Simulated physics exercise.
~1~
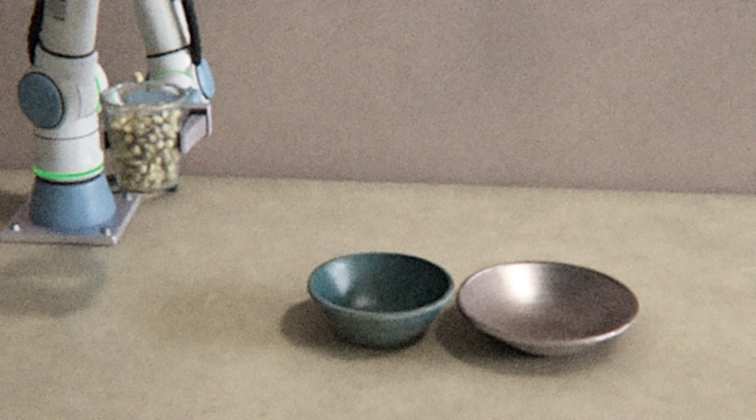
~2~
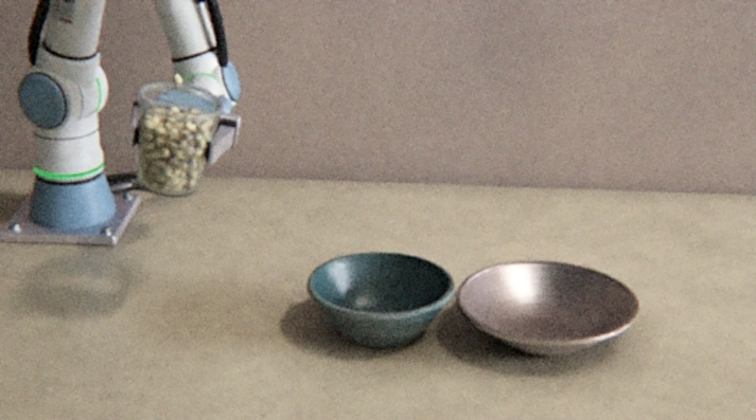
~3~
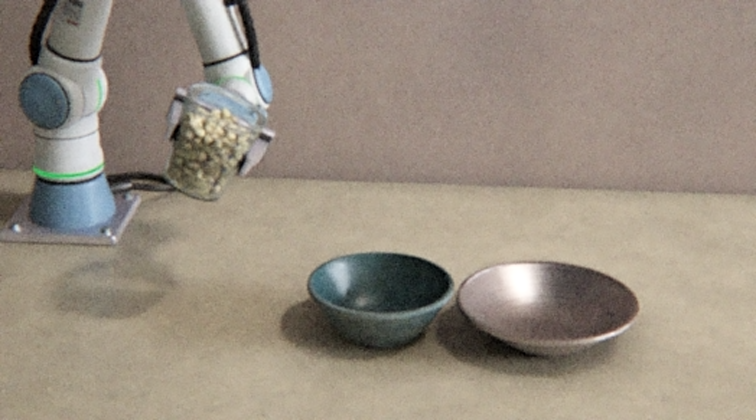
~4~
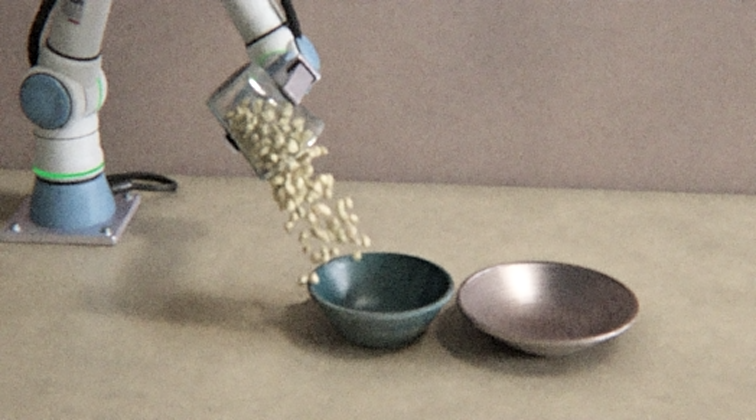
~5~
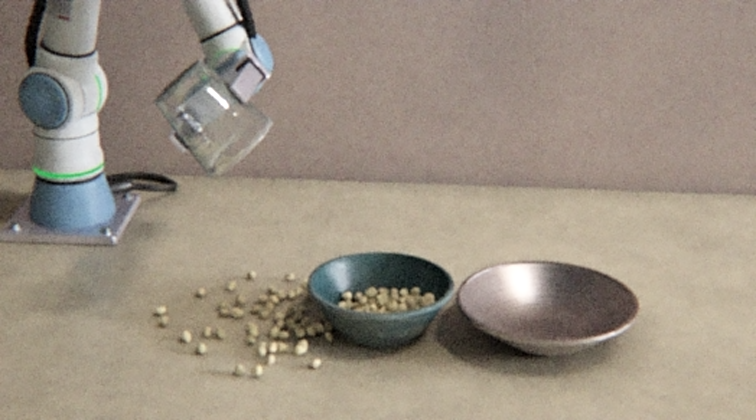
A robot arm carried a clear beaker of dried beans to the right and tipped it over, pouring them toward a dark teal bowl; many landed inside, others scattered on the table to its left, and the shallow metallic bowl beside it stayed empty.
